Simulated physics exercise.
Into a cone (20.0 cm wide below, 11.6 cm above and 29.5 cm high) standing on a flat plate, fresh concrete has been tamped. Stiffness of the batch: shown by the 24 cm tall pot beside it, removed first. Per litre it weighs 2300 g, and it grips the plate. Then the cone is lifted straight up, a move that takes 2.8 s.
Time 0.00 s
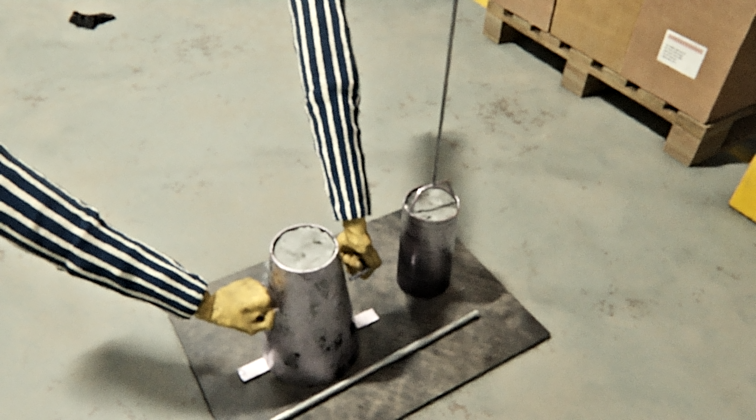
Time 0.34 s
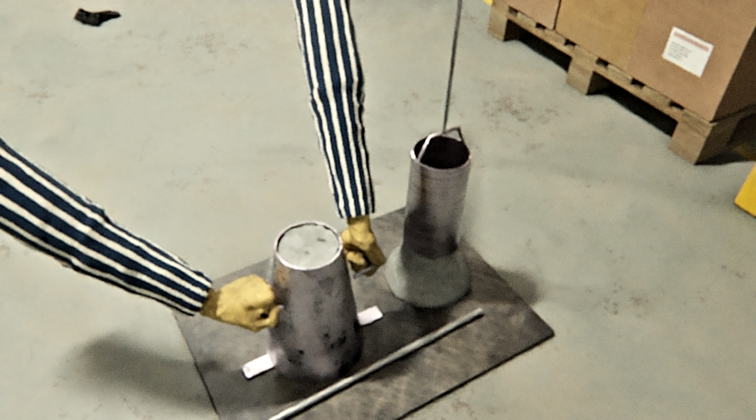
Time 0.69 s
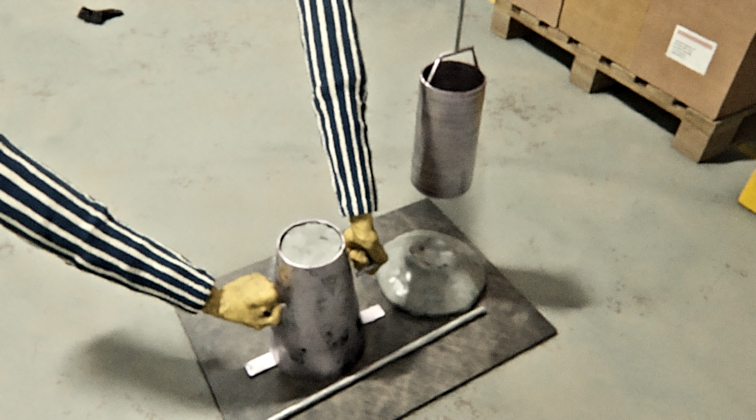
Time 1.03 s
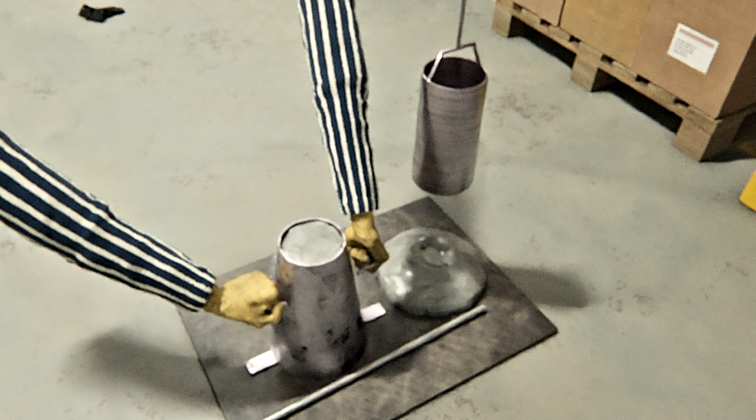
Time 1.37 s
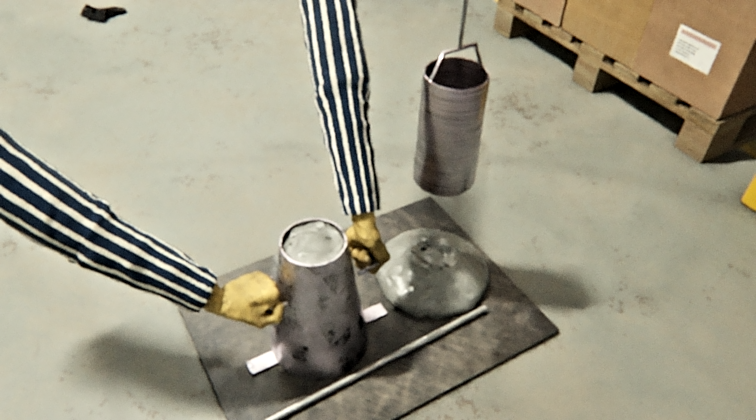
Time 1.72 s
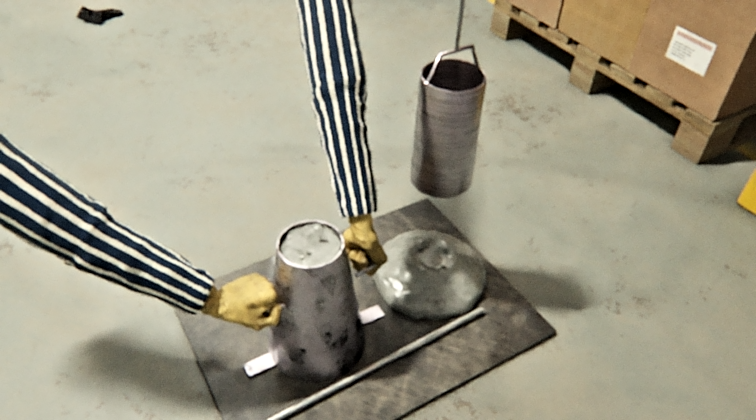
A metal cylinder lifts straight up on a thin rod from a dark plate, leaving a low, wide grey mound that settles very slightly, while two gloved hands in striped sleeves stay at the unmoved filled cone to the left.
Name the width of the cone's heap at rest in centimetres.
It should end up about 40 cm.
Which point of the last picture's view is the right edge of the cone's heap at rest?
I'd mark it at about (409, 342).
By 2.4 s, the cone is up 6.6 cm; the fresh concrete has come down 13 cm to 16 cm and is 32 cm wide.
By 3.1 s, the cone is up 18 cm; the fresh concrete has come down 21 cm to 8.6 cm and is 39 cm wide.
By 3.8 s, the cone is up 30 cm; the fresh concrete has come down 21 cm to 8.2 cm and is 39 cm wide.
By 4.7 s, the cone is clear; the fresh concrete has come down 21 cm to 8.1 cm and is 40 cm wide.
By 5.2 s, at rest, the cone is clear; the fresh concrete has come down 21 cm to 8.1 cm and is 40 cm wide.
